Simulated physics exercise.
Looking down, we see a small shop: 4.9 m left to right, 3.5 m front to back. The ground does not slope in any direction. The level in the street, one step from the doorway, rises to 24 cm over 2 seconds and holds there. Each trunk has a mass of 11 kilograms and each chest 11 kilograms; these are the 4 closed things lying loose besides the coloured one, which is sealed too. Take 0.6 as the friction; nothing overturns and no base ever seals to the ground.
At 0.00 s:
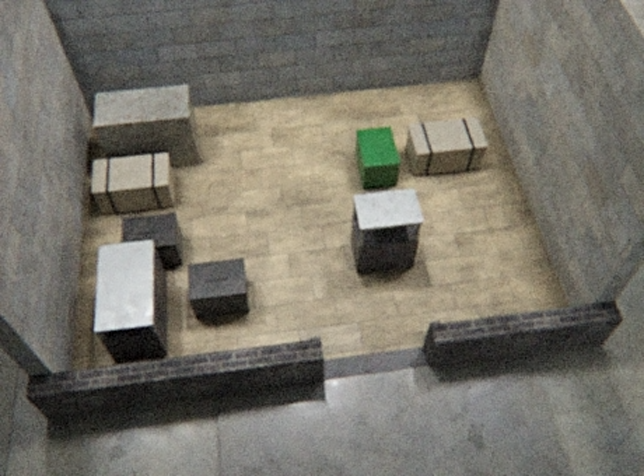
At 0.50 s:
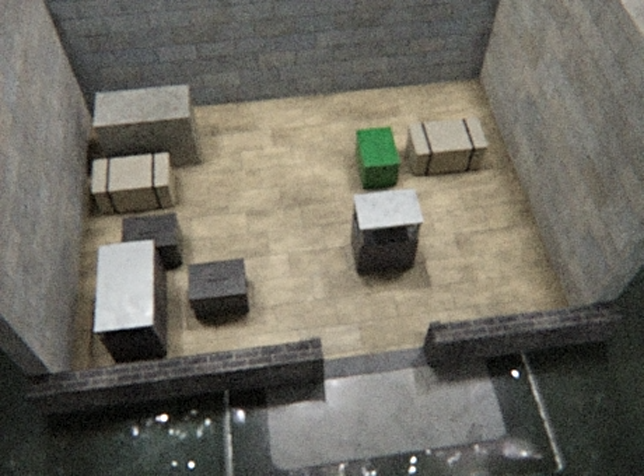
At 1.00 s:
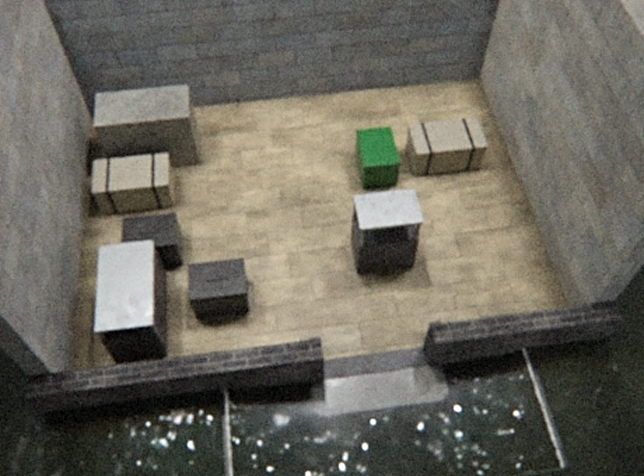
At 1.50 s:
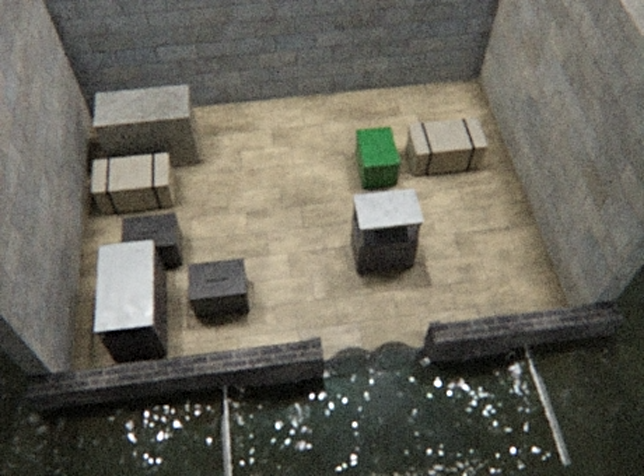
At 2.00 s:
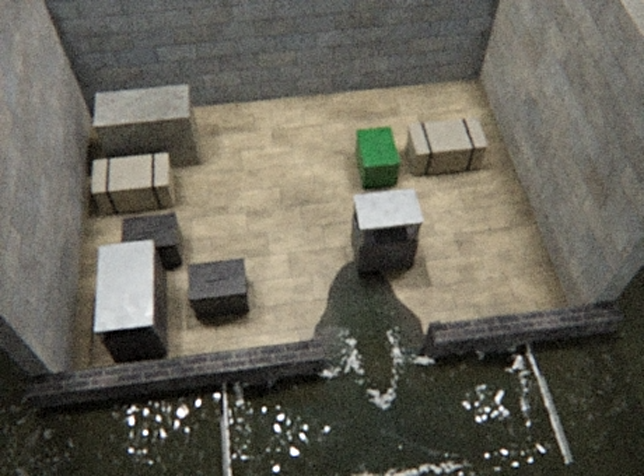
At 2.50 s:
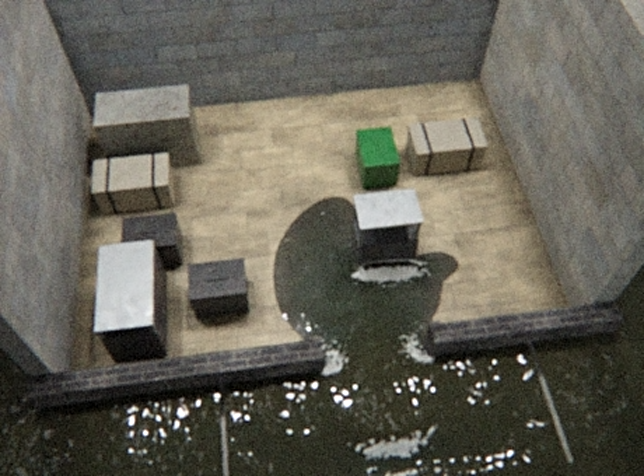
Small walled shop seen from above, dark water covering the street outside, then spreading through the doorway around a white-topped block.
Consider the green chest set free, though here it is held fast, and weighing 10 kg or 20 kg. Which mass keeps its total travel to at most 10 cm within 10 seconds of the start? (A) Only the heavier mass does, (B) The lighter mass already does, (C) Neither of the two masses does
Answer: A.
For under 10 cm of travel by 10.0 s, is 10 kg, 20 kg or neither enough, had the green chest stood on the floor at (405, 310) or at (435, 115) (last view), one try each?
The first try gives failure with both; the second gives failure with both.
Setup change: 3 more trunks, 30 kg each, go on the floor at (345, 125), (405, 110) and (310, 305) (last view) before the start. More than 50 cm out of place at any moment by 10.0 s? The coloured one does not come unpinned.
One by one: Not far enough, too far and too far.
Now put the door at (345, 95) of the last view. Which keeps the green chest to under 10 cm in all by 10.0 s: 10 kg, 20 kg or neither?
In that setup neither mass works.
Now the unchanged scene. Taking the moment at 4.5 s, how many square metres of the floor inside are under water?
Flooded: Near 11.5 m2.
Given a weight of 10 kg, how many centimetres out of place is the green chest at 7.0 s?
About 0 cm.
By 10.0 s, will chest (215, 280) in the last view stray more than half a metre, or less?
Answer: Under.
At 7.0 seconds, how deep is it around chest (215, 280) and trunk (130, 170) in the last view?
Close to 3 and 5 centimetres.
After 3.5 s the green chest would be 0 cm from its start with 10 kg and 0 cm from its start with 20 kg; 1 cm of water round it then.
After 4.5 s the green chest would be 0 cm from its start with 10 kg and 0 cm from its start with 20 kg; 1 cm of water round it then.
After 7.0 s the green chest would be 0 cm from its start with 10 kg and 0 cm from its start with 20 kg; 3 cm of water round it then.
After 10.0 s the green chest would be 47 cm from its start with 10 kg and 0 cm from its start with 20 kg; 7 cm of water round it then.
